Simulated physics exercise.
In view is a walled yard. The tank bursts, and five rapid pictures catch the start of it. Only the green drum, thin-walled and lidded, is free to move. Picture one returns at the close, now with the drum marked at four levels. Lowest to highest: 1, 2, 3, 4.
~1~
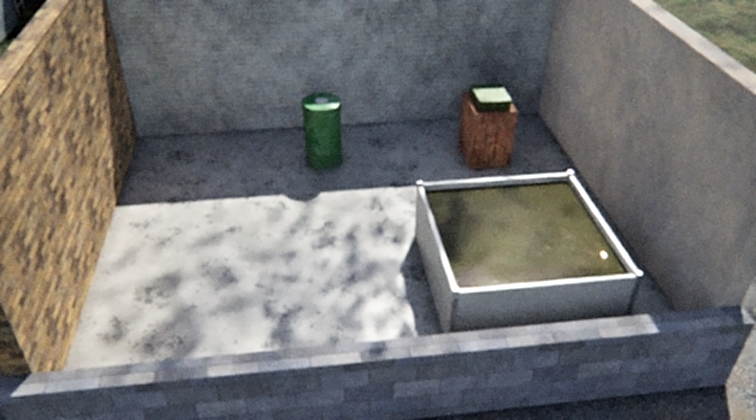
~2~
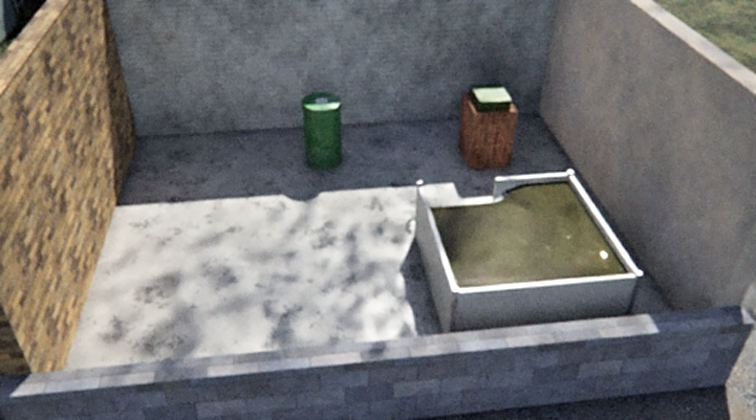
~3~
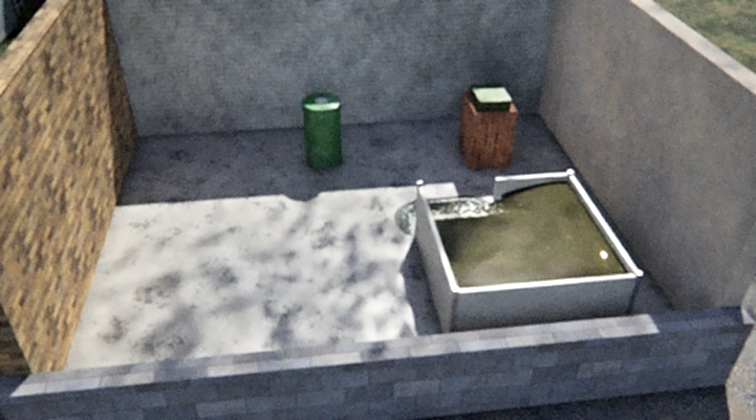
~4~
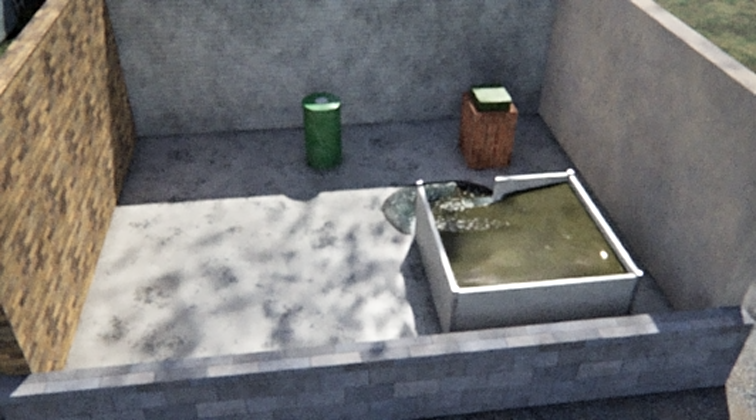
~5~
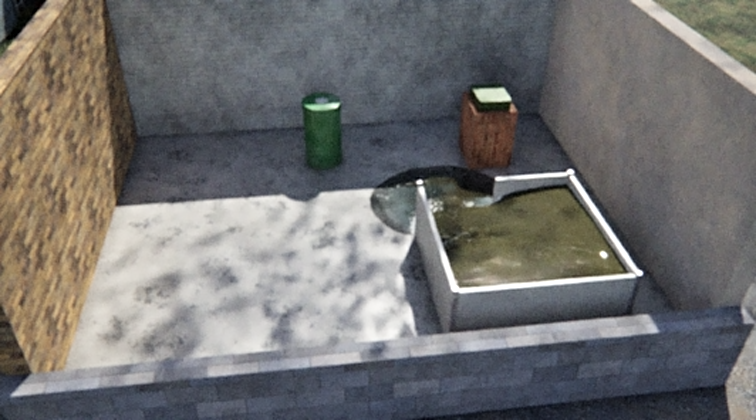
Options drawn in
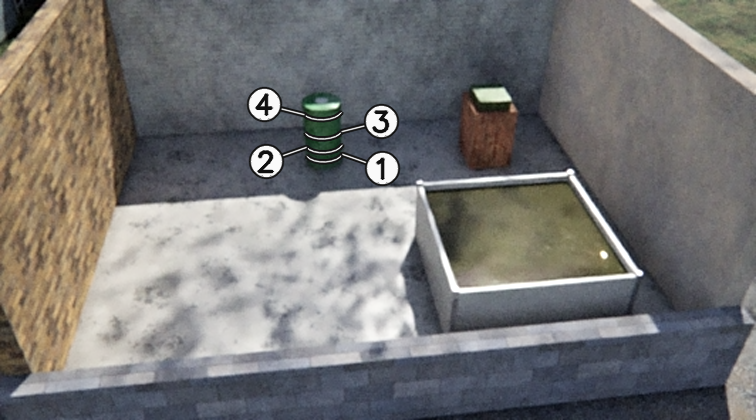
In a walled yard, a white-rimmed tank full of murky water stands near a green drum and a reddish-brown block. A gap opens in the tank's back wall at the left, and water pours out, spreading over the ground behind and beside the tank while the drum stays still.
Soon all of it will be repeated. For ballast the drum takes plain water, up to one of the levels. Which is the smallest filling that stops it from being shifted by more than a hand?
Use mark 2.
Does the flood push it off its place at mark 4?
No.
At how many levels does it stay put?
Three.
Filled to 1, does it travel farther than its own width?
Yes, clearly.
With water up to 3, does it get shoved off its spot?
No, that is safe.
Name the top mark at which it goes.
It is 1.
On the marked copy, 1 at (325, 161); 2 at (325, 152); 3 at (324, 138); 4 at (323, 119); from the bottom up 1, 2, 3, 4.
With 1, it is pushed about 3 times its own width away.
With 2, it does not move.
With 3, it does not move.
With 4, it does not move.
